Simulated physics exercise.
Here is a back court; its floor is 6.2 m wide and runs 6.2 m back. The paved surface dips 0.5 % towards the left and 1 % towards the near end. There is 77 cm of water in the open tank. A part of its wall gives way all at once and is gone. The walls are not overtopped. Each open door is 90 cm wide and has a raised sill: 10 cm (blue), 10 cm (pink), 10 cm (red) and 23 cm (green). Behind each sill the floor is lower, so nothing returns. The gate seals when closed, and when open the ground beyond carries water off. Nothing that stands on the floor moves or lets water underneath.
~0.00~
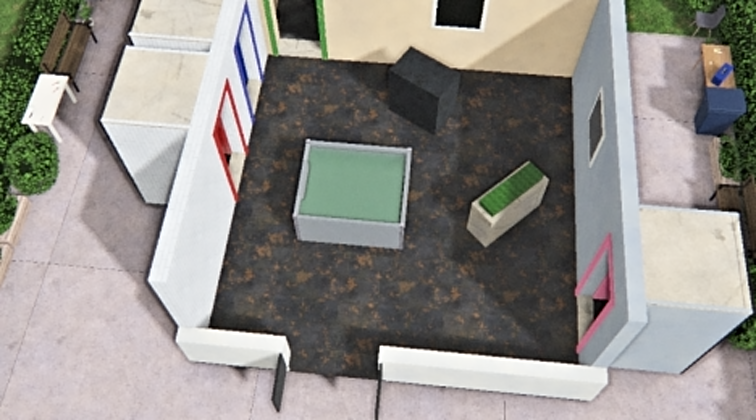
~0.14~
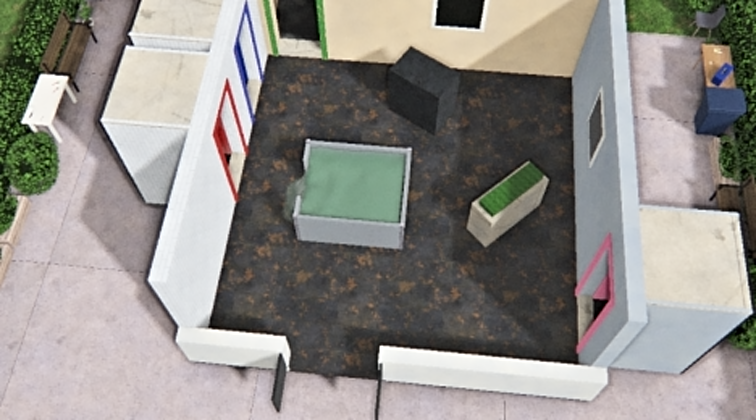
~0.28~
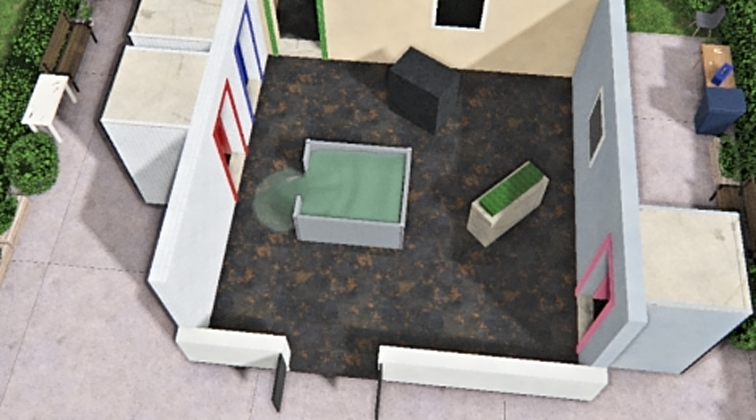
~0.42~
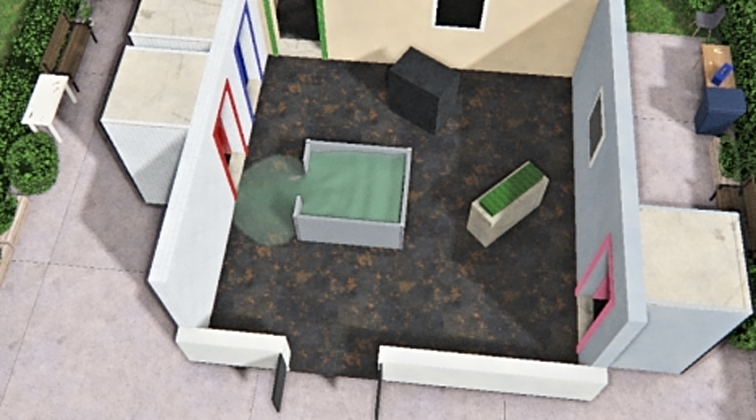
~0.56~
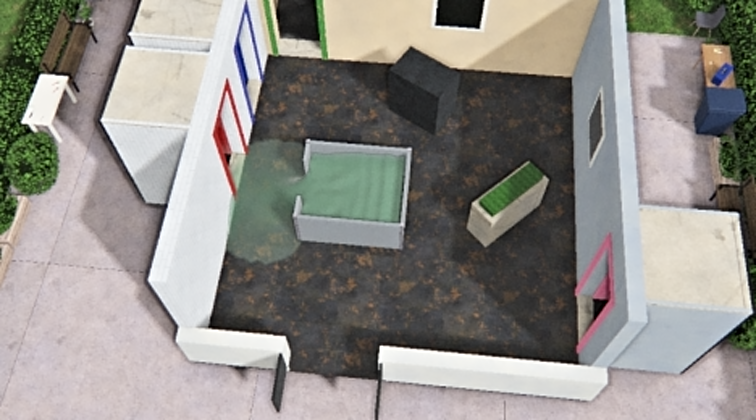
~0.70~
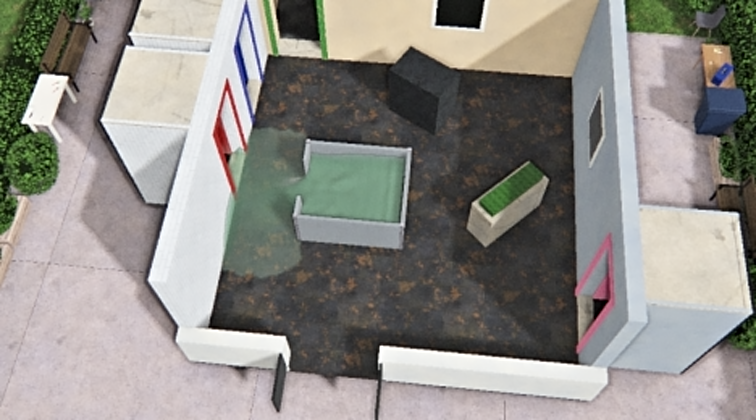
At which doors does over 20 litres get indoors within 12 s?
The water let in: At the blue door it does not reach the limit; at the pink door it keeps below the limit; at the red door it passes the limit; at the green door it does not reach the limit.
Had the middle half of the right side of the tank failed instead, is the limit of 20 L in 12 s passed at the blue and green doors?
Against that limit: Blue under, green not over.
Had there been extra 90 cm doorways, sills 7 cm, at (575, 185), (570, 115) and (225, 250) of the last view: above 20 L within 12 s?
In turn: Not over, under, above.
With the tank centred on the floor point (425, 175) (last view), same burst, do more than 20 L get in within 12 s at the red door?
Then: Red above.
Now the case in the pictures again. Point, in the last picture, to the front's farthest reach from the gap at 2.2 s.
At about (268, 56).
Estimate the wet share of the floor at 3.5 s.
Some 40 per cent of it.
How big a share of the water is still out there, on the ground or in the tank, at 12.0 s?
Roughly 68 in a hundred.
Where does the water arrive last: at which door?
The pink one.
After 1.4 s water covers 15 % of the floor and is deepest (41 cm) near (236, 202); blue door 8 cm at the sill, 0 L in, pink door not reached, red door 29 cm at the sill, 144 L in, green door not reached.
After 2.2 s water covers 20 % of the floor and is deepest (30 cm) near (206, 343); blue door 7 cm at the sill, 0 L in, pink door not reached, red door 28 cm at the sill, 277 L in, green door 14 cm at the sill, 0 L in.
After 3.5 s water covers 40 % of the floor and is deepest (24 cm) near (238, 194); blue door 5 cm at the sill, 0 L in, pink door not reached, red door 22 cm at the sill, 376 L in, green door 11 cm at the sill, 0 L in.
After 7.0 s water covers 75 % of the floor and is deepest (12 cm) near (206, 343); blue door 3 cm at the sill, 0 L in, pink door 6 cm at the sill, 0 L in, red door 11 cm at the sill, 449 L in, green door 7 cm at the sill, 0 L in.
After 12.0 s water covers 95 % of the floor and is deepest (8 cm) near (206, 343); blue door 5 cm at the sill, 0 L in, pink door 4 cm at the sill, 0 L in, red door 6 cm at the sill, 451 L in, green door 4 cm at the sill, 0 L in.
